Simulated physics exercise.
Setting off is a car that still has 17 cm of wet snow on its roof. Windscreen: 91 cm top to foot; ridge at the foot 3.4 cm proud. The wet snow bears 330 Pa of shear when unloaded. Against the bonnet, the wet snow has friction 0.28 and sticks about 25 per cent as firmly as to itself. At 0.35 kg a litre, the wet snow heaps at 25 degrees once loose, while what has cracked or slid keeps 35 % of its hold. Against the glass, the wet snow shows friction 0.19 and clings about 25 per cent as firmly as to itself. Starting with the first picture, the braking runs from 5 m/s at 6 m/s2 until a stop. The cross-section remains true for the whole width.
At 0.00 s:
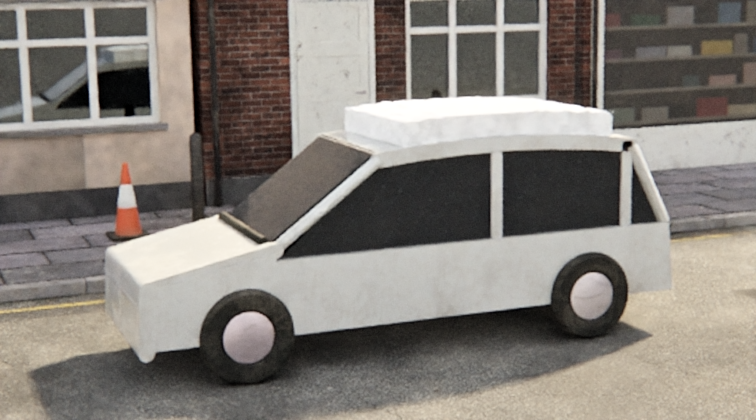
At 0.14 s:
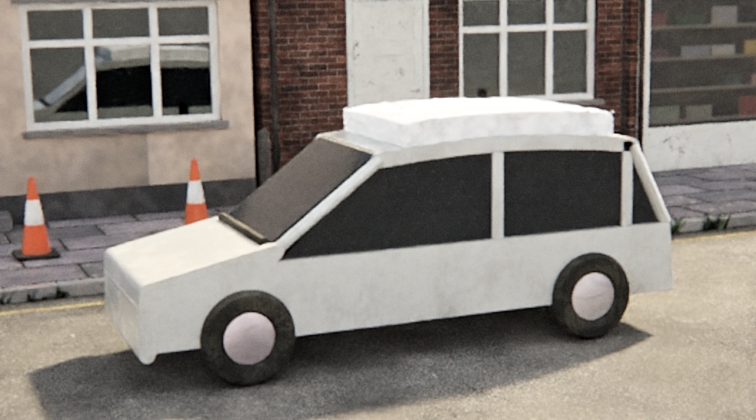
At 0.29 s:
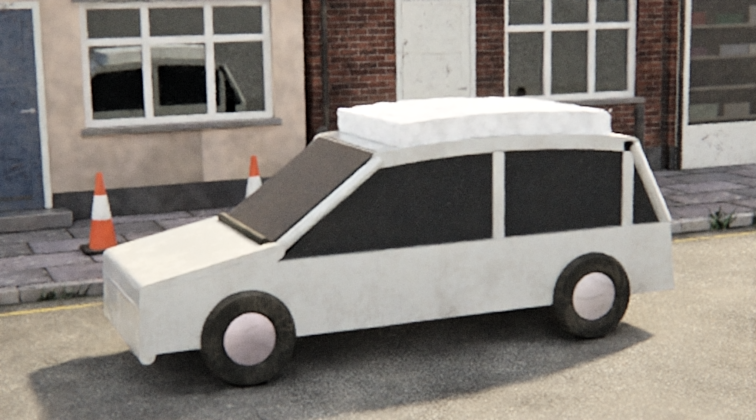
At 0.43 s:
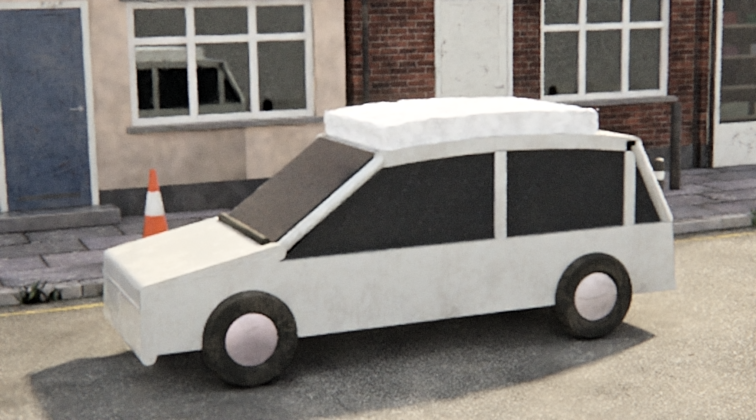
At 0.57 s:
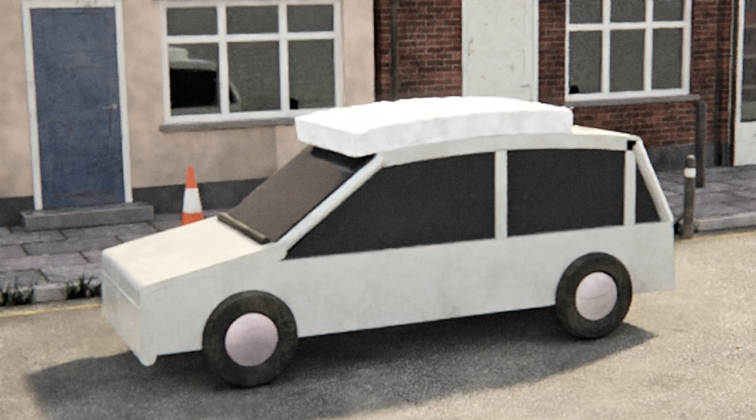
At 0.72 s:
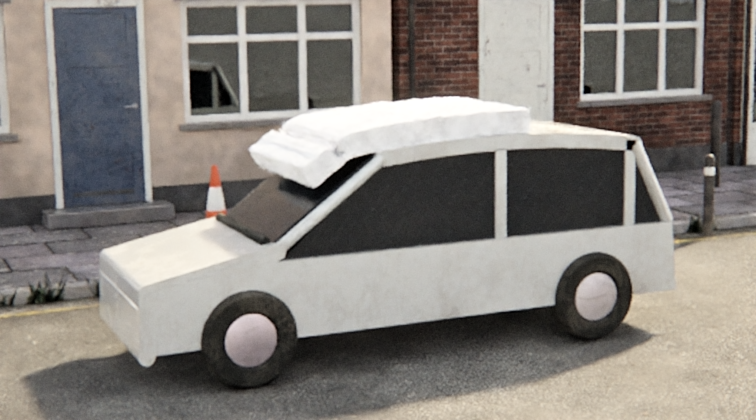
White car rolling left past brick shopfronts and traffic cones, its rooftop slab of snow sliding forward, drooping over the windscreen and cracking.
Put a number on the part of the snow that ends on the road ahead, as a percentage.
That would be about 97 out of 100.
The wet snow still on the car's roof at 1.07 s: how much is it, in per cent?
Share: Close to 0 %.
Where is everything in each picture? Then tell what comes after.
The first frame shows front end of the wet snow at (403, 130).
The second frame shows front end of the wet snow at (403, 132).
The third frame shows front end of the wet snow at (399, 132), its middle shifted 3.6 cm.
The fourth frame shows front end of the wet snow at (384, 131), its middle shifted 15 cm.
The fifth frame shows front end of the wet snow at (353, 139), its middle shifted 37 cm, 11 % of it past the top of the windscreen, in one piece.
The sixth frame shows front end of the wet snow at (304, 171), its middle shifted 68 cm, 31 % of it past the top of the windscreen, cracking.
By 1.07 s, none of the snow is on the roof, 41 % on the glass, 59 % on the bonnet and none has gone off the nose.
By 1.49 s, none of the snow is on the roof, none on the glass, 28 % on the bonnet and 72 % has gone off the nose.
By 1.91 s, none of the snow is on the roof, none on the glass, 3 % on the bonnet and 97 % has gone off the nose.
By 2.33 s, none of the snow is on the roof, none on the glass, 3 % on the bonnet and 97 % has gone off the nose.
By 2.43 s, at the end, none of the snow is on the roof, none on the glass, 3 % on the bonnet and 97 % has gone off the nose.
